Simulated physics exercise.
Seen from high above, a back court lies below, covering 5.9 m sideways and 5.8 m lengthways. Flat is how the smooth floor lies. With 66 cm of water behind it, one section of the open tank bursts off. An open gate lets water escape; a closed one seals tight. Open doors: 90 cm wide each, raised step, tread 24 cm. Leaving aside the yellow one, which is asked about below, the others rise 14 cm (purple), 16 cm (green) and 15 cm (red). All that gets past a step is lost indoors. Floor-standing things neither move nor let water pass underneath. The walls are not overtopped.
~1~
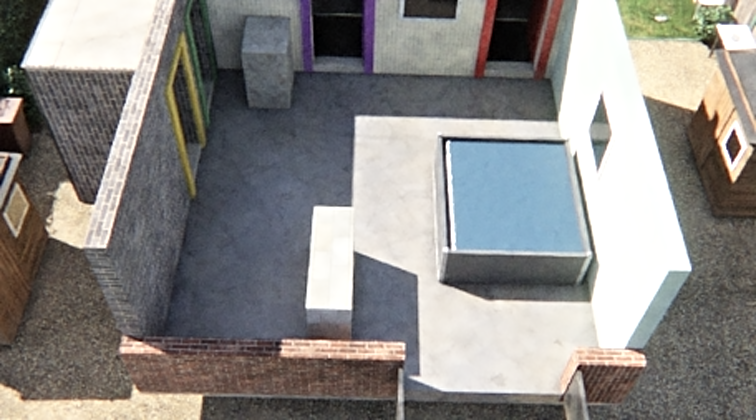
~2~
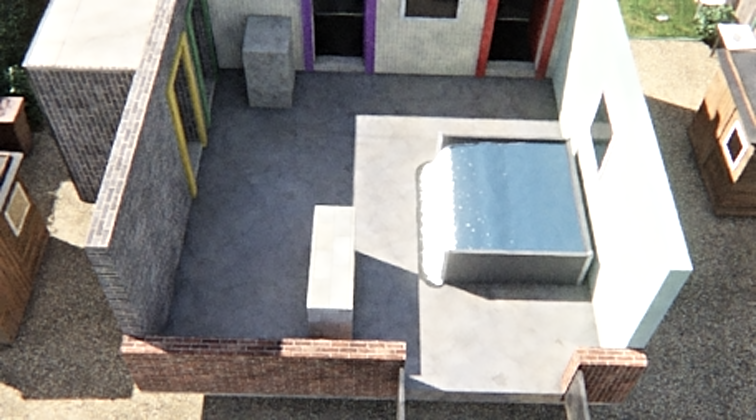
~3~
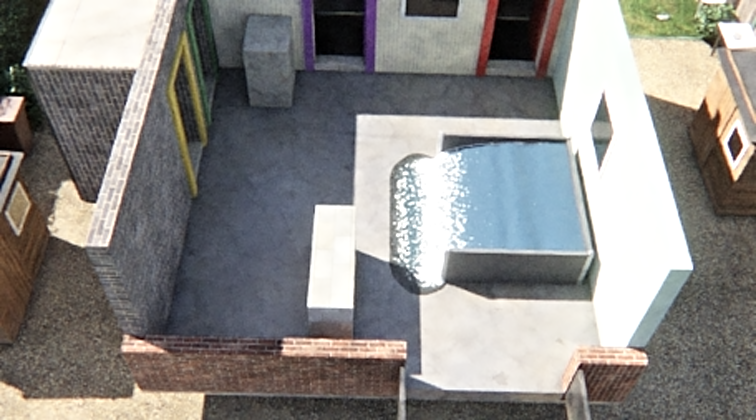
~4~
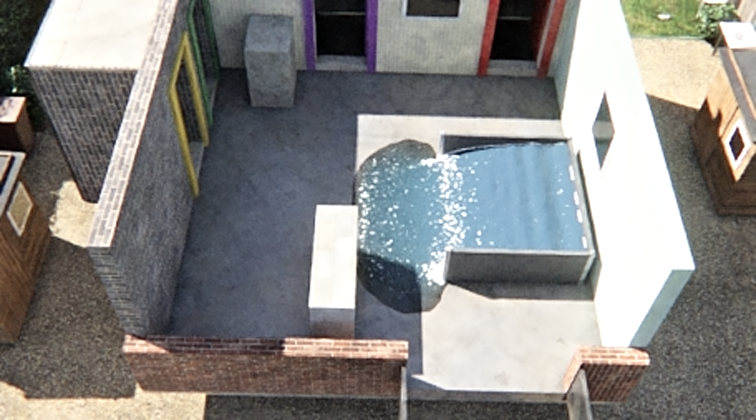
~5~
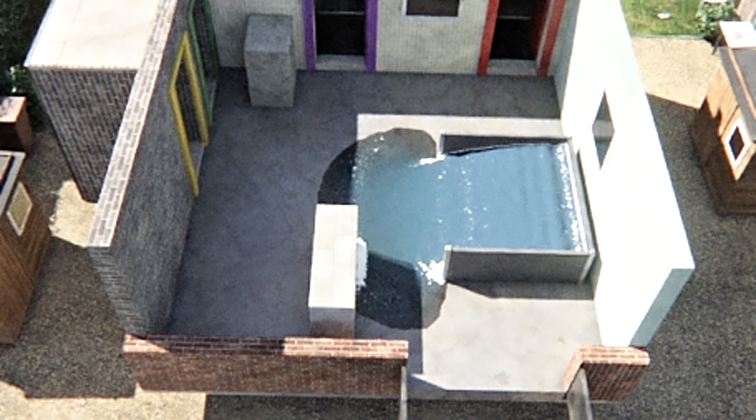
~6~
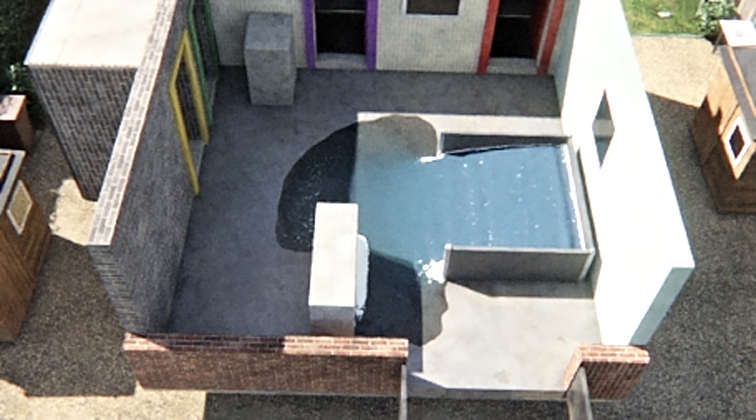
Water bursts from the left side of an open grey tank in a walled back court, seen from high above by a still camera. The court has a smooth grey floor, a pale block near the middle, a grey block at the back, a yellow door on the left, and purple and red ones behind. The sparkling sheet spreads leftward, rounds the pale block and darkens the floor as the tank's level sinks.
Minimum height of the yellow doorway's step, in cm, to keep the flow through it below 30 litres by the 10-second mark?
Roughly 24 cm.
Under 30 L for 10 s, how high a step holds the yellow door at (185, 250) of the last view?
Roughly 18 cm.
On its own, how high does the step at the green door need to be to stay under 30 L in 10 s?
Green door - some 20 centimetres.
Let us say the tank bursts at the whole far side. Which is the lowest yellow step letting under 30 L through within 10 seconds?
Some 8.5 centimetres.
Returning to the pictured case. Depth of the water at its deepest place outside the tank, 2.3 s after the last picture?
I'd estimate roughly 36 cm.
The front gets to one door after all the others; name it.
That would be the red door.
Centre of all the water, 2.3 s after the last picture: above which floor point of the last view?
Around (335, 207).
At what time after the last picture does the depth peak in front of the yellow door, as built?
At about 1.6 s.
Then, 0.7 s after the last picture water covers 45 % of the floor, deepest (38 cm) near (358, 255); 21 cm at the yellow door, 3 litres in over its 13 cm step.
Then, 2.3 s after the last picture water covers 70 % of the floor, deepest (36 cm) near (241, 74); 25 cm at the yellow door, 134 litres in over its 13 cm step.
Then, 9.3 s after the last picture water covers 100 % of the floor, deepest (14 cm) near (489, 95); 6 cm at the yellow door, 179 litres in over its 13 cm step.
At the yellow door as built, the water peaked near 32 cm, 1.5 s after the last picture.
With a step of 21.5 cm, 49 litres would have come in within the 10 s; with 29 cm, 7 litres. So under 30 litres takes about 24 cm.
